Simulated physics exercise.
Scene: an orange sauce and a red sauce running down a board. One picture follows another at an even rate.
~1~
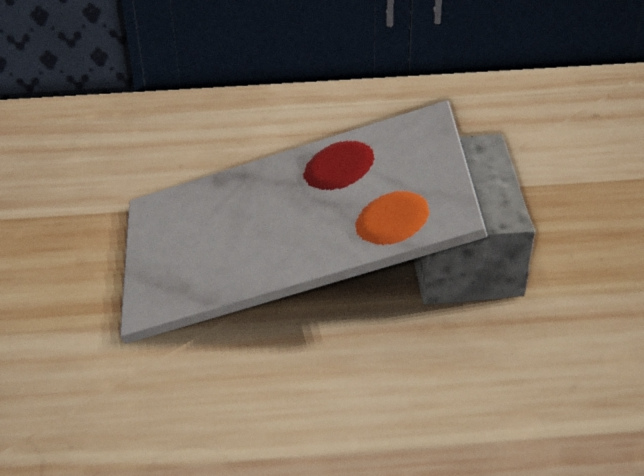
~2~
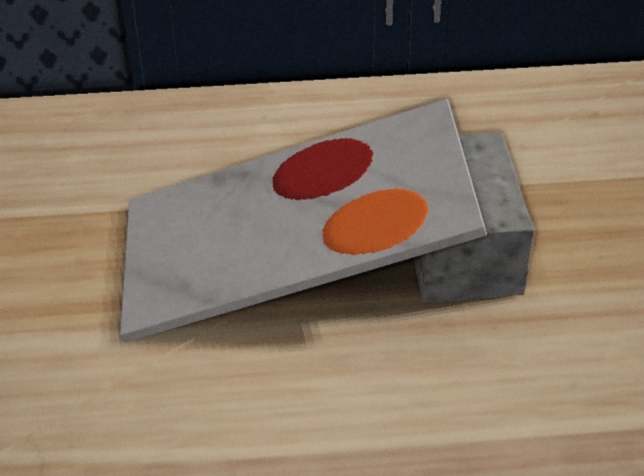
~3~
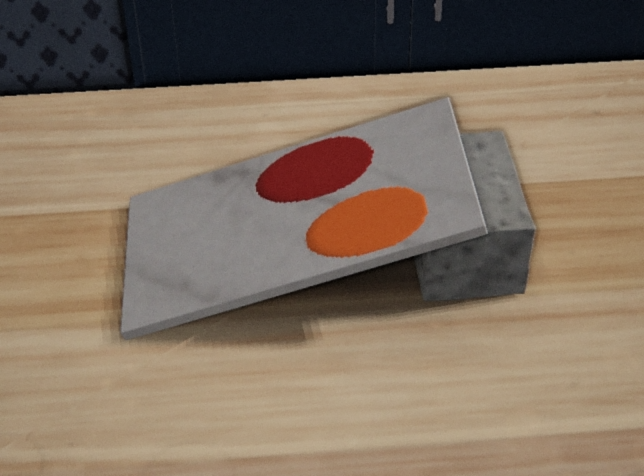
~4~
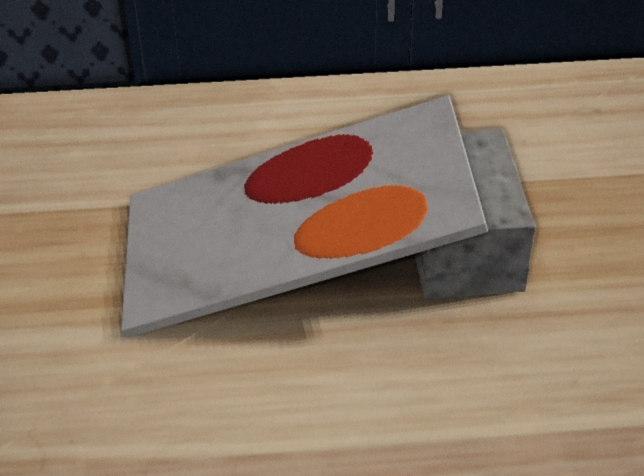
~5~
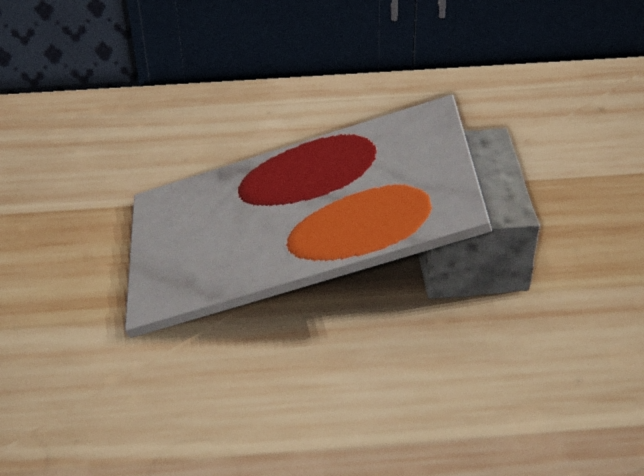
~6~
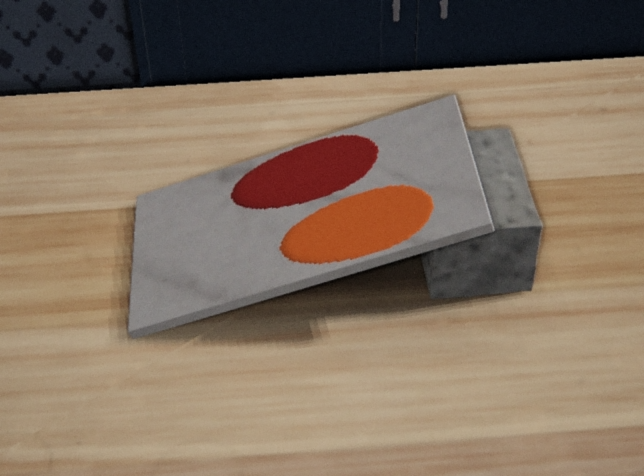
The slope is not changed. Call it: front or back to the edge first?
Back.
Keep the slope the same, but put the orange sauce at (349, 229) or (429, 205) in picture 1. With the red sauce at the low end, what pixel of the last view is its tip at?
Its tip would sit near (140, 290) in the first try and at (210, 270) in the second.
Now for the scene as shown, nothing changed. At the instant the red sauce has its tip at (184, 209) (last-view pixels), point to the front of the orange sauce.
Roughly (229, 263) in the last view.
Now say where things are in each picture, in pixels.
Tip of the orange sauce a quarter of the way down; tip of the red sauce (313, 171) half way down, in the first picture.
Tip of the orange sauce (334, 232) half way down; tip of the red sauce half way down, in the second picture.
Tip of the orange sauce half way down; tip of the red sauce (265, 183) half way down, in the third picture.
Tip of the orange sauce (305, 237) half way down; tip of the red sauce three quarters of the way down, in the fourth picture.
Tip of the orange sauce half way down; tip of the red sauce (246, 188) three quarters of the way down, in the fifth picture.
Tip of the orange sauce (289, 245) half way down; tip of the red sauce three quarters of the way down, in the sixth picture.
A moment on, the orange sauce is three quarters of the way down; the red sauce is three quarters of the way down.
Further on, the orange sauce is three quarters of the way down; the red sauce is close to the edge.
When it is over, the orange sauce is three quarters of the way down; the red sauce is at the low edge.
